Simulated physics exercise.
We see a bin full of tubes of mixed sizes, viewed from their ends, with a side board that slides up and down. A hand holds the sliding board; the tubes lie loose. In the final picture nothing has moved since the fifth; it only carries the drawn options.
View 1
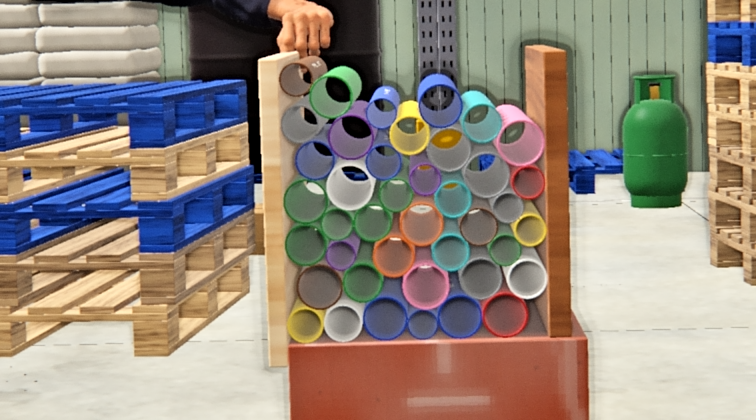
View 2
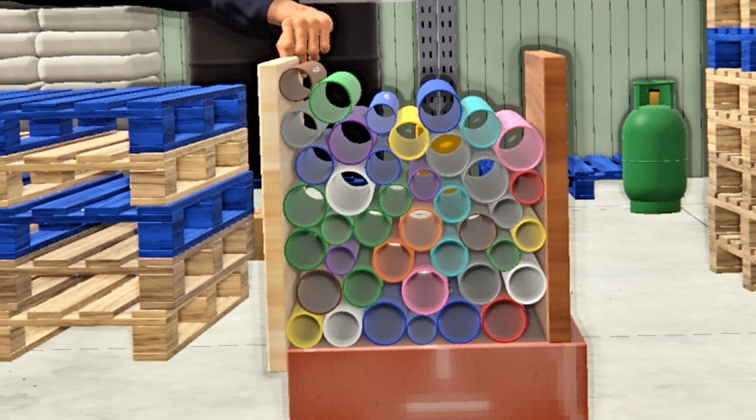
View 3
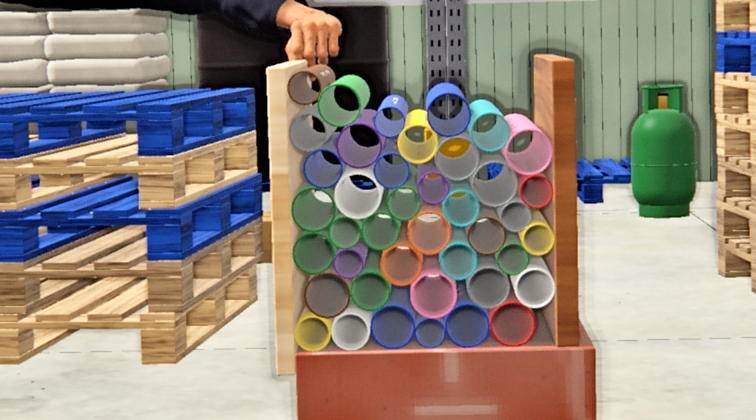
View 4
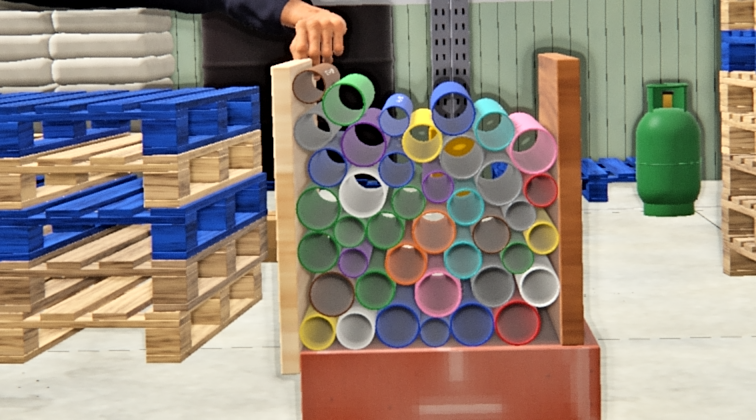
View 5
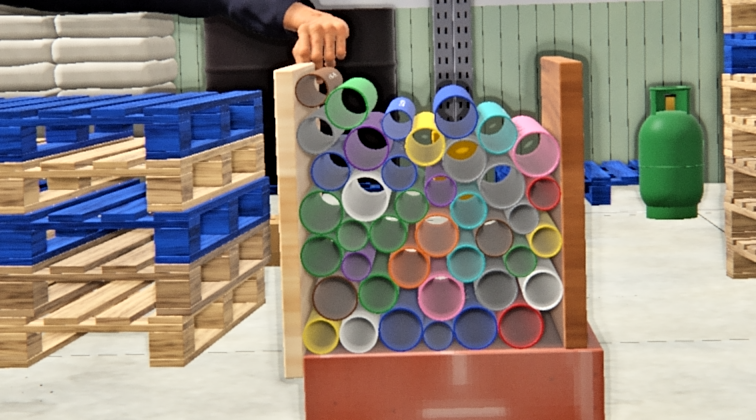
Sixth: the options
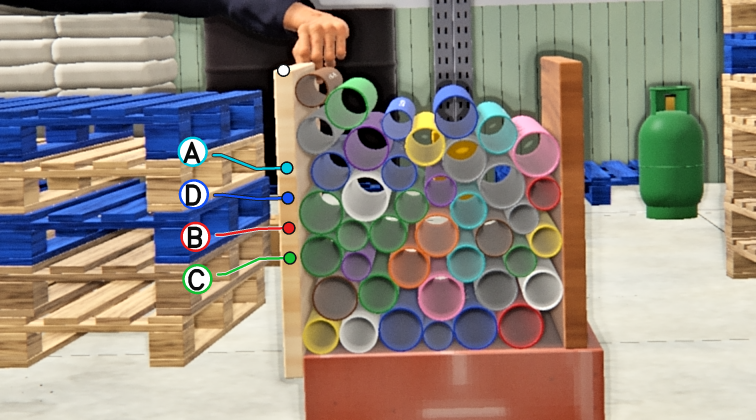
A hand stays on the side board of a bin of loose, mixed-size coloured tubes, none visibly shifting.
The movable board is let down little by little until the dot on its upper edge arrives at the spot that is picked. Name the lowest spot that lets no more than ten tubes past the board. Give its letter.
The answer is mark C.
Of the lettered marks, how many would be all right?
Four of them.
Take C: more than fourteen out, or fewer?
It loses fewer than fourteen.
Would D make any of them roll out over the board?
Yes, at D.
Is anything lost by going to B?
Yes.
On the marked copy, A at (287, 168); B at (289, 228); C at (290, 258); D at (288, 198); the white dot at (283, 70).
Following C. Soon after the start, top of the board (297, 161).
Later, top of the board (300, 257).
In the end, top of the board (300, 257), nine out over the board.
As for the rest, A three out over the board; B about five out over the board; D about six out over the board.
